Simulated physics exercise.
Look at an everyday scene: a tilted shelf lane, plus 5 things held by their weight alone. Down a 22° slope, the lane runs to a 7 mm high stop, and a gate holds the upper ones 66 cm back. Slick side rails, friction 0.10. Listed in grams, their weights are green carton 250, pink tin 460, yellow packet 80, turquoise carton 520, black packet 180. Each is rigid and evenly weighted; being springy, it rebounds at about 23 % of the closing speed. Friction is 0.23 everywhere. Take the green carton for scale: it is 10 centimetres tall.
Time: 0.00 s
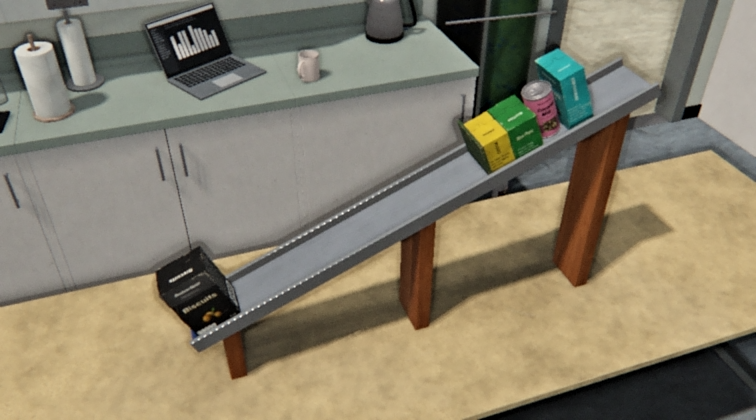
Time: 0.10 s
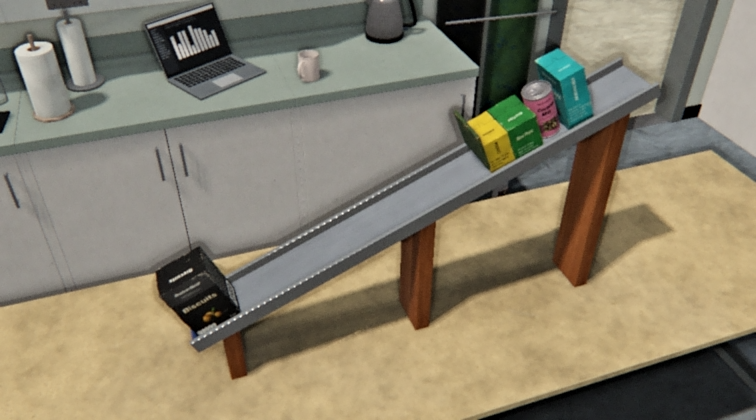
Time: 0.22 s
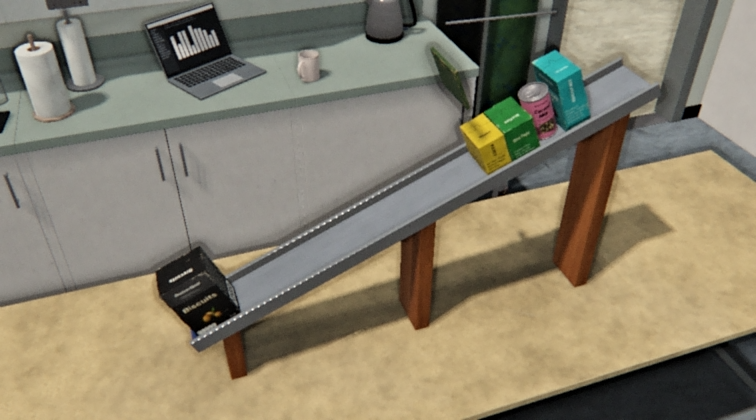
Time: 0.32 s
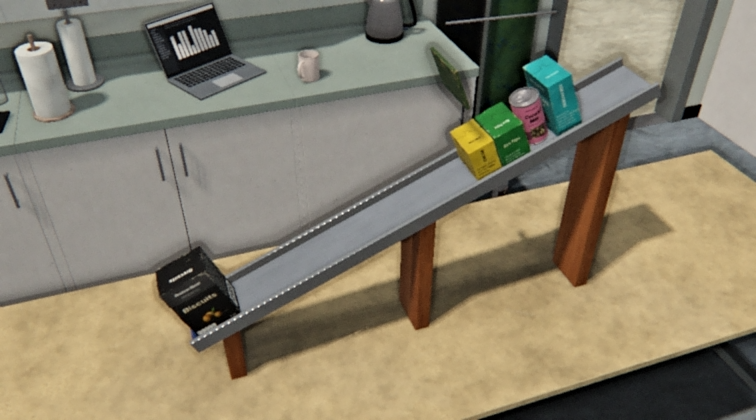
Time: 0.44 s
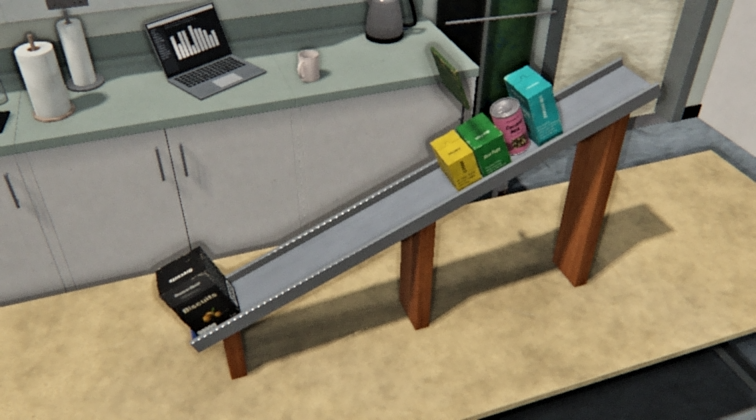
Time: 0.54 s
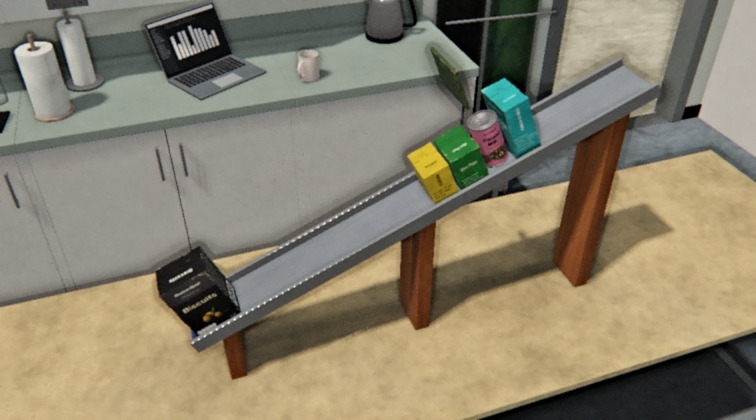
In a kitchen, seen from slightly above by a still camera, a grey sloping lane on wooden posts stands over a pale tabletop, before a counter with a laptop and mug. A black packet sits at the low left end, while yellow, green, pink and turquoise items line up near the upper right. A green gate swings up and aside, and the upper four slide leftward down the slope together, gradually quickening.
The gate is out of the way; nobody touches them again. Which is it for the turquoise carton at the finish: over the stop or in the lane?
It ends in the lane.
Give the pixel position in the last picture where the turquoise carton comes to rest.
You'll find it at about (237, 274).
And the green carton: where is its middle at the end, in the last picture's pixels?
About (183, 307).
After 0.74 s, leader 46 cm from the stop; turquoise carton near (449, 155).
After 1.04 s, leader 11 cm from the stop; turquoise carton near (309, 232).
After 1.54 s, black packet now over the stop; turquoise carton near (295, 239); yellow packet 43° off its base.
In the end (2.5 s), over the stop, yellow packet and black packet; toppled in the lane, green carton, pink tin and turquoise carton. In the last view, turquoise carton near (237, 274).
